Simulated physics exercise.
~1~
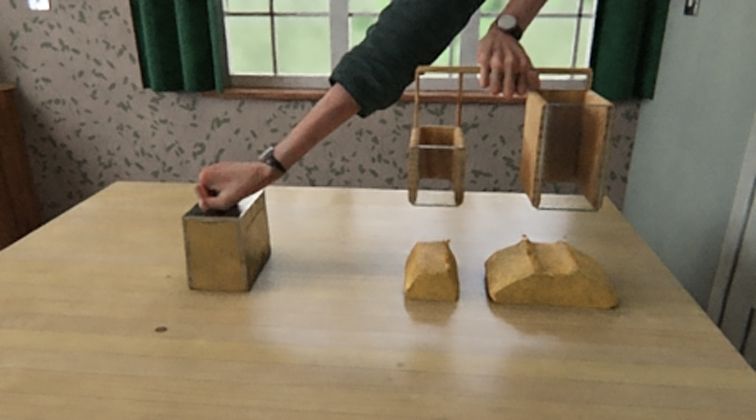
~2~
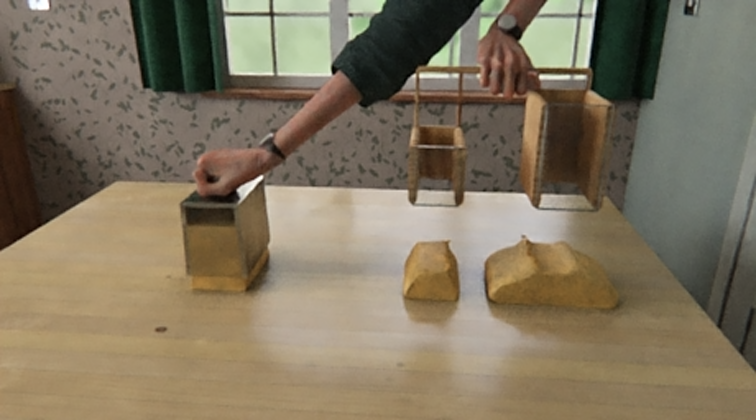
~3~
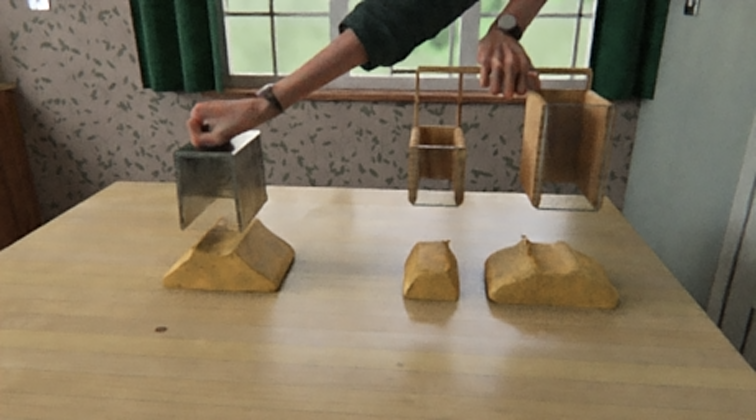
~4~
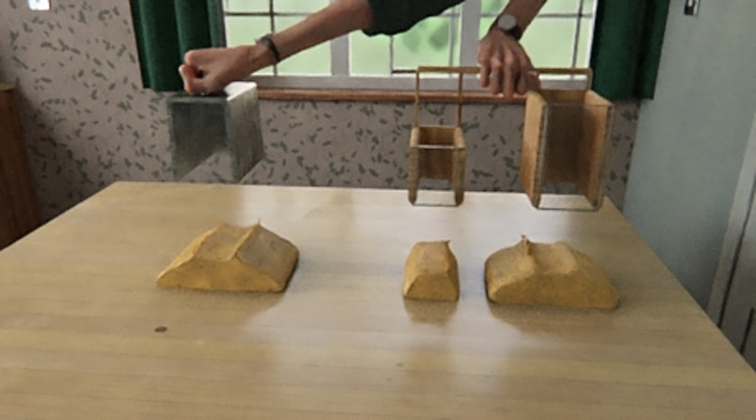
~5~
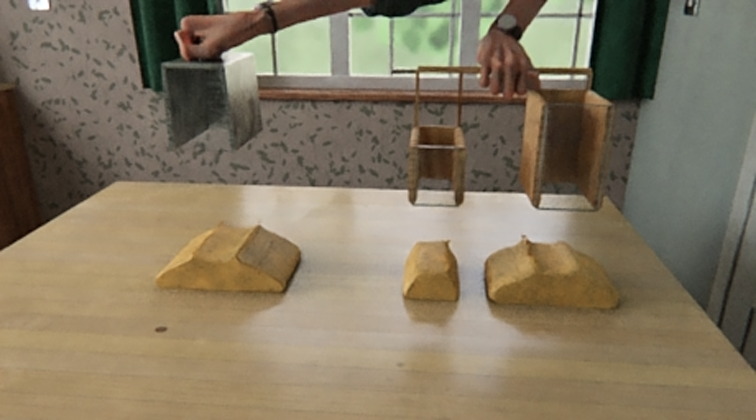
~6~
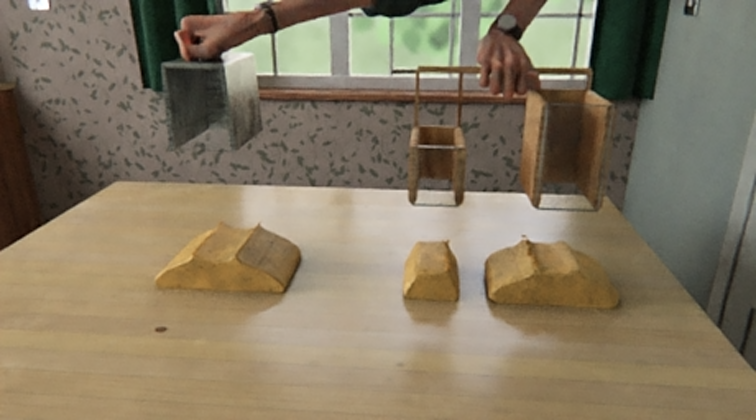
A hand lifted a metal tin straight up off a block of yellowish mash on the left of the table, and the block slumped into a low, wide mound beside two others while another hand held two empty frame-like moulds still.
